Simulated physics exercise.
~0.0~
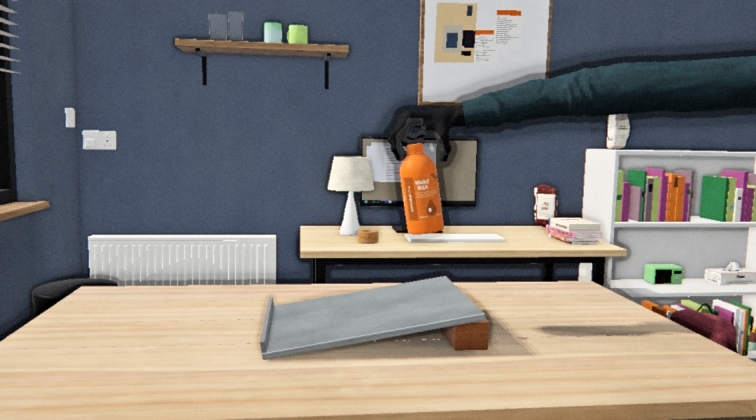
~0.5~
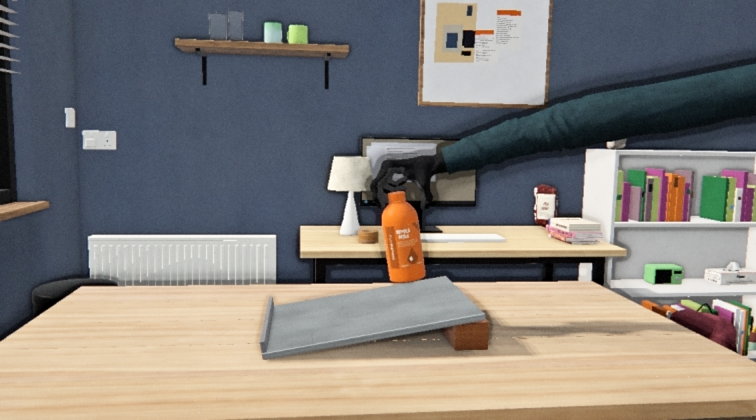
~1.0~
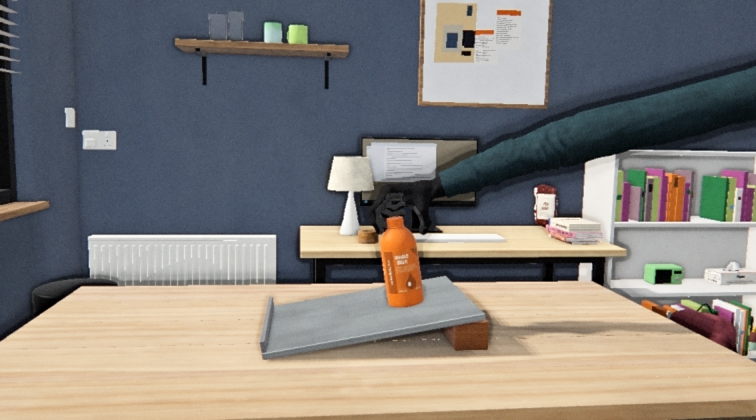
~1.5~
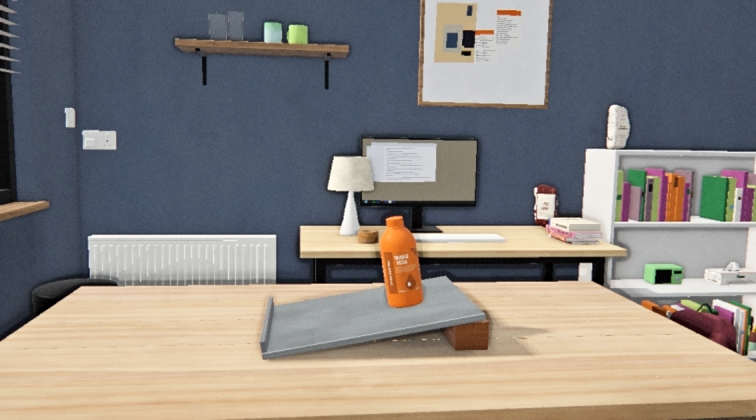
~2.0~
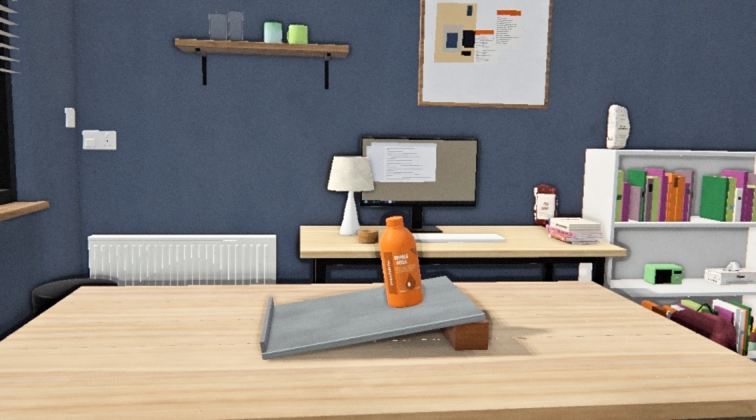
In a blue-walled room, a dark-gloved hand lowers an orange bottle onto a sloping grey board and withdraws, leaving it resting there.
